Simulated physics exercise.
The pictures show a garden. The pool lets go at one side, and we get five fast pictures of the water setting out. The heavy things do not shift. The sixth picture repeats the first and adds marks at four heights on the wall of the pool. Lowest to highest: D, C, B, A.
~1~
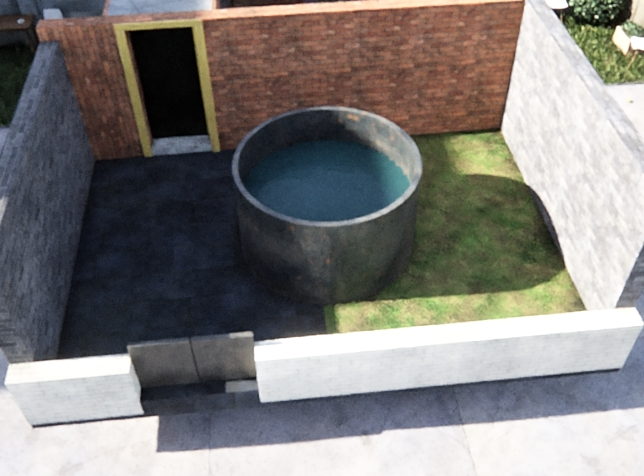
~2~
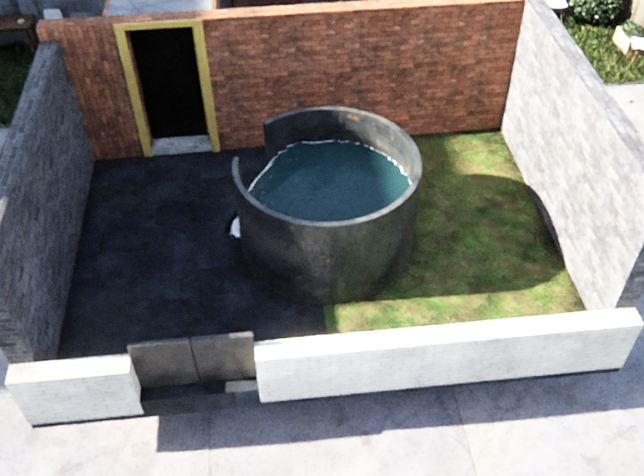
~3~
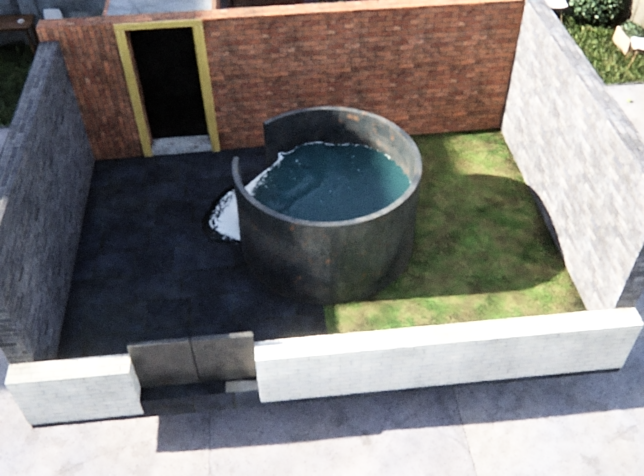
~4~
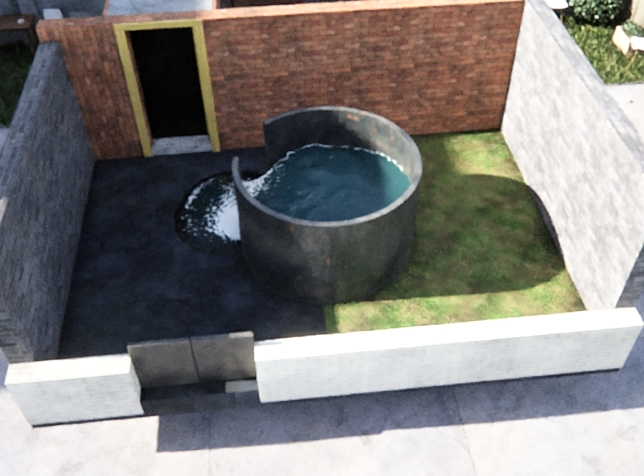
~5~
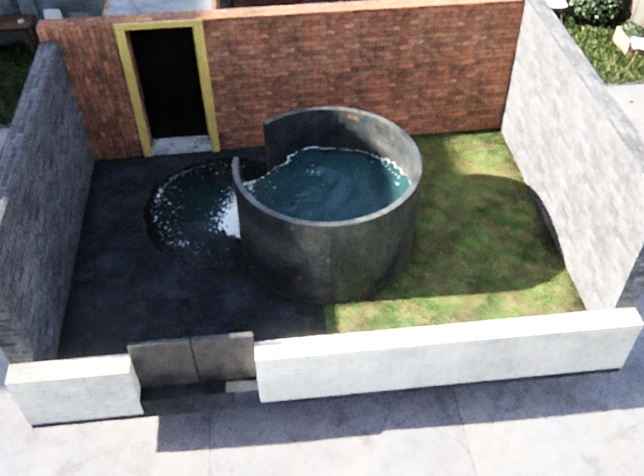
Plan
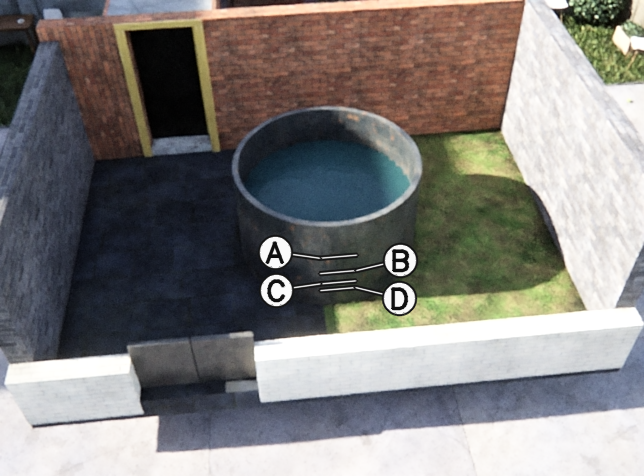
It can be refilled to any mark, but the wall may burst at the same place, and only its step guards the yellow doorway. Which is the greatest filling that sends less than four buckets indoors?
The limit is C.
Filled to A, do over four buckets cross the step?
Yes, that goes wrong.
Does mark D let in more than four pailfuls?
No, that is safe.
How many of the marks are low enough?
Two of them.
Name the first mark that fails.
B it is.
In white, A at (338, 256); B at (338, 272); C at (338, 282); D at (338, 289); from the bottom up D, C, B, A.
With A, dozens of bucketfuls pour in.
With B, about 10 bucketfuls get in.
With C, a bucket or two gets in.
With D, nothing gets over.
